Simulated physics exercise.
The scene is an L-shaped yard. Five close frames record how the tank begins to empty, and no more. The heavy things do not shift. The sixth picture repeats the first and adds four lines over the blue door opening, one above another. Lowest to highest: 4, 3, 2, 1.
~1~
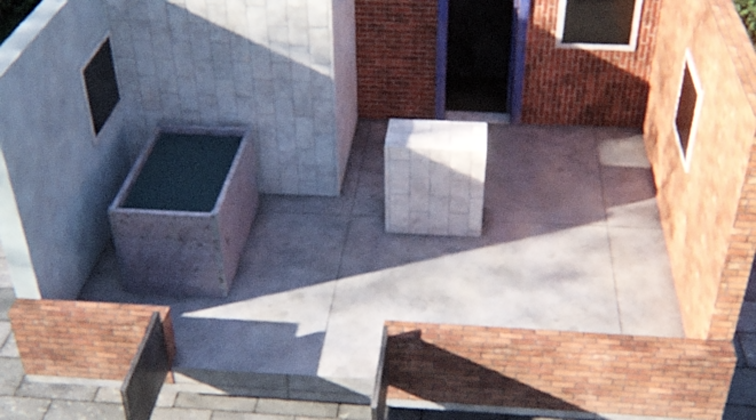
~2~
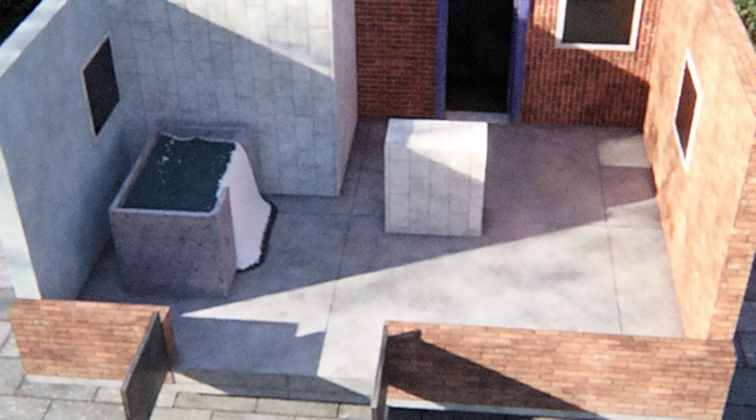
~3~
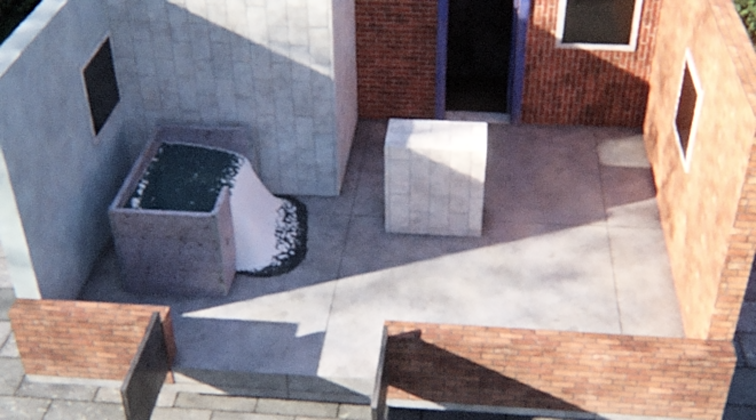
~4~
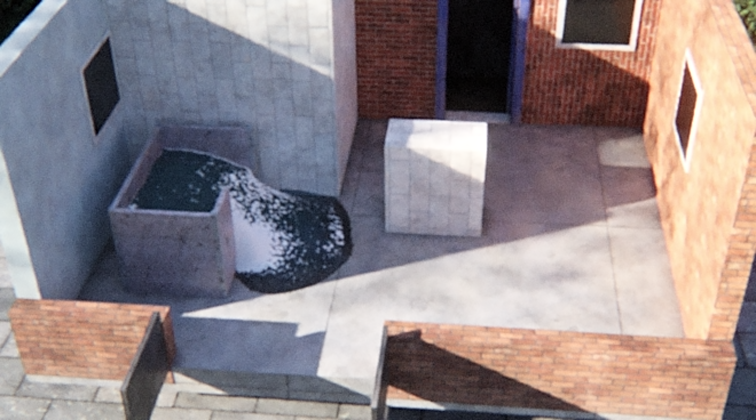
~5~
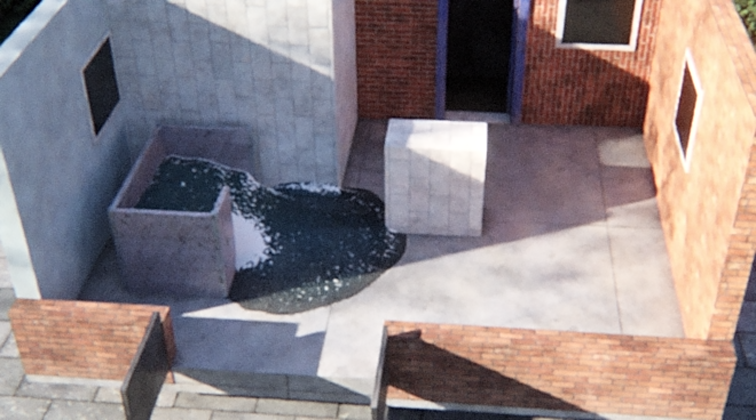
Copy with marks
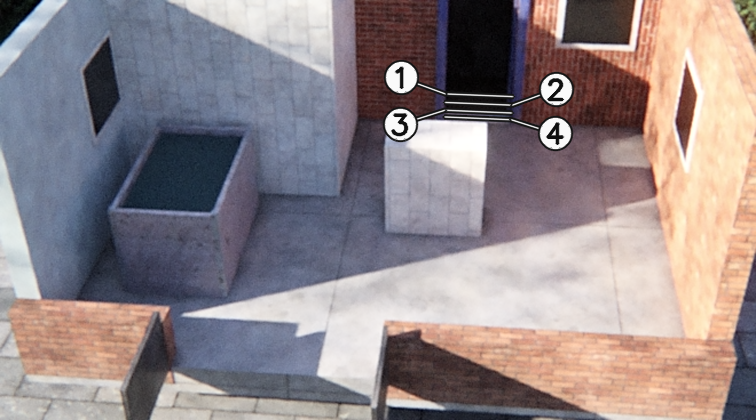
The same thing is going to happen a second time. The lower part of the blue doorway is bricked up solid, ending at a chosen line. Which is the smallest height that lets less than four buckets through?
I would pick mark 3.
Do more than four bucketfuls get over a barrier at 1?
No.
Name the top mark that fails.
It is 4.
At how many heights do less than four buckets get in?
Three of them.
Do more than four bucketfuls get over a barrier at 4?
Yes, that goes wrong.
On the marked copy, 1 at (479, 95); 2 at (478, 103); 3 at (478, 111); 4 at (477, 118); from the bottom up 4, 3, 2, 1.
For mark 1, nothing gets over.
For mark 2, nothing gets over.
For mark 3, a splash gets over, under a bucket.
For mark 4, about 8 bucketfuls get in.
